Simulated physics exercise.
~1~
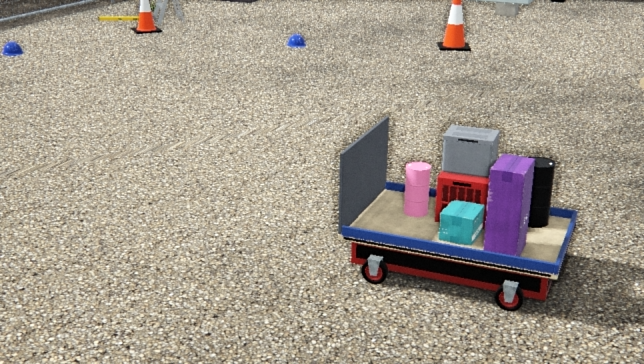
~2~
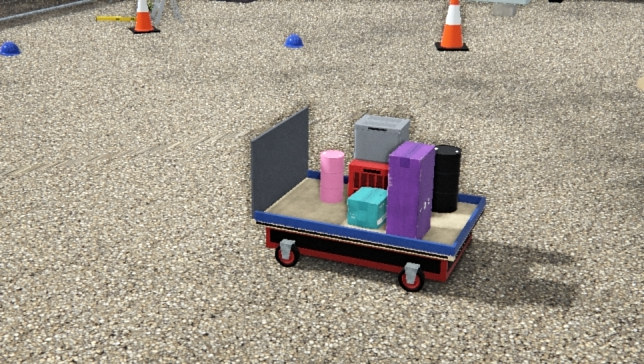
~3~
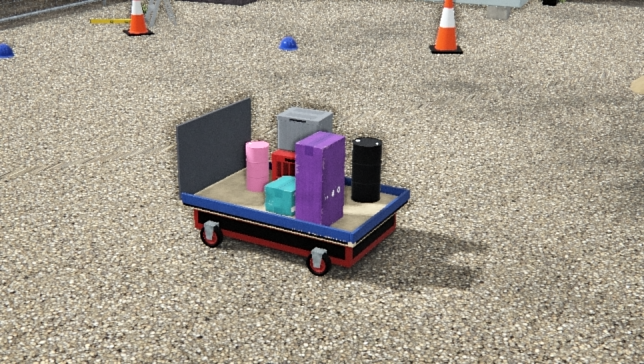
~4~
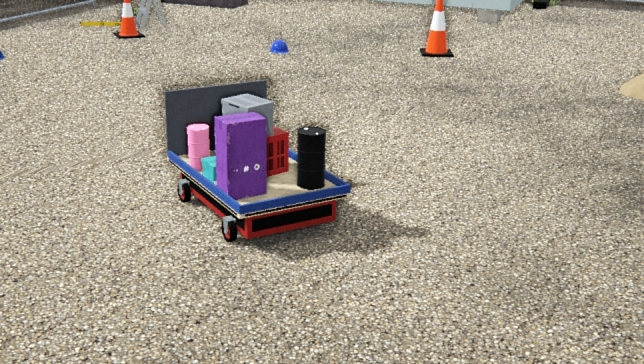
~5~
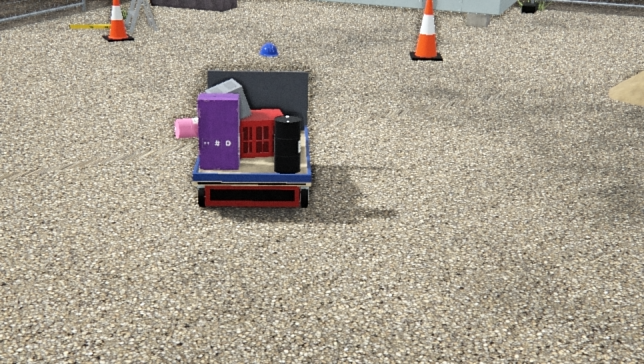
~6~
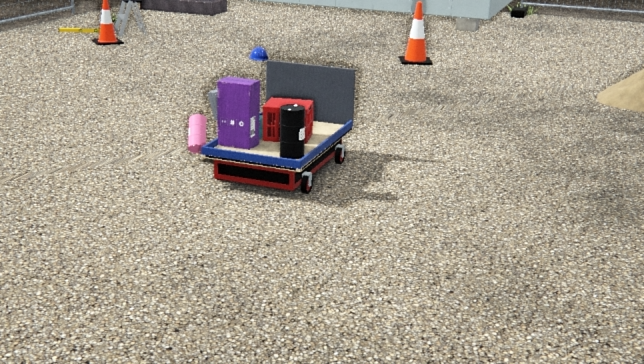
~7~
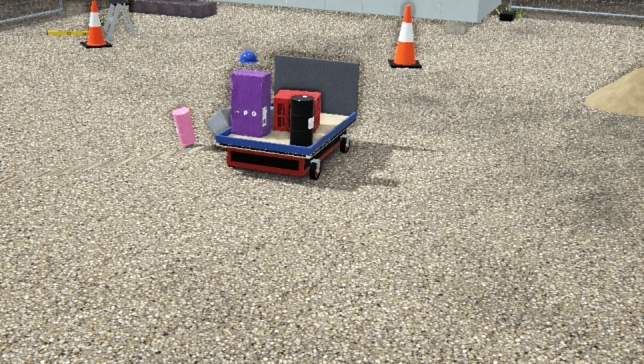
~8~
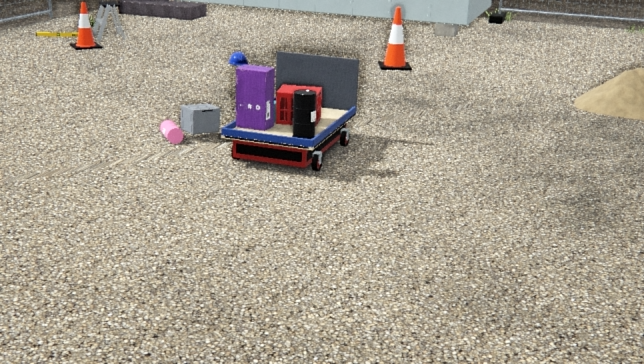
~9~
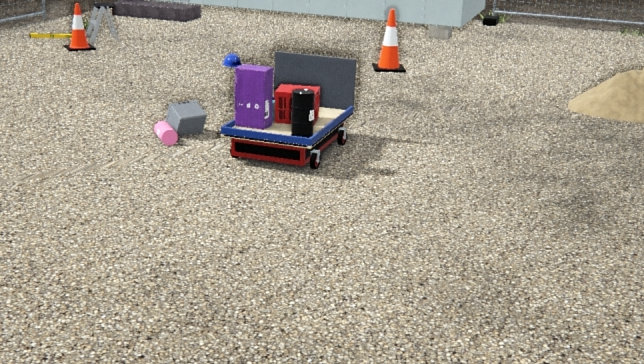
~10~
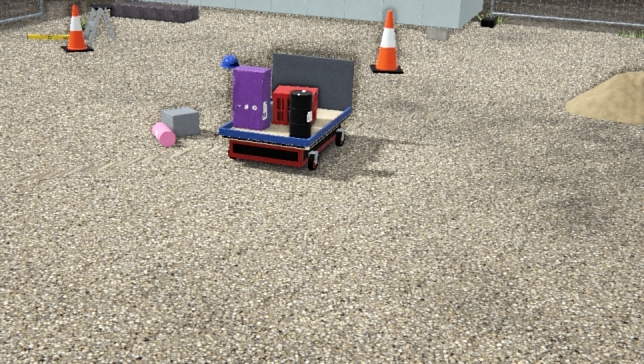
The clip opens on a flat cart rolling left across gravel, its tall dark board leading, loaded with a pink canister, a purple box, a turquoise box, a black canister and a grey tote atop a red crate. The cart swings away from the viewer, and its load shifts toward the left side. The pink canister goes over that edge as the grey tote tips, then tumbles off after it. The cart slows to a halt, with the pink canister and grey tote lying on the gravel to its left. The purple box, red crate and black canister remain visible aboard.
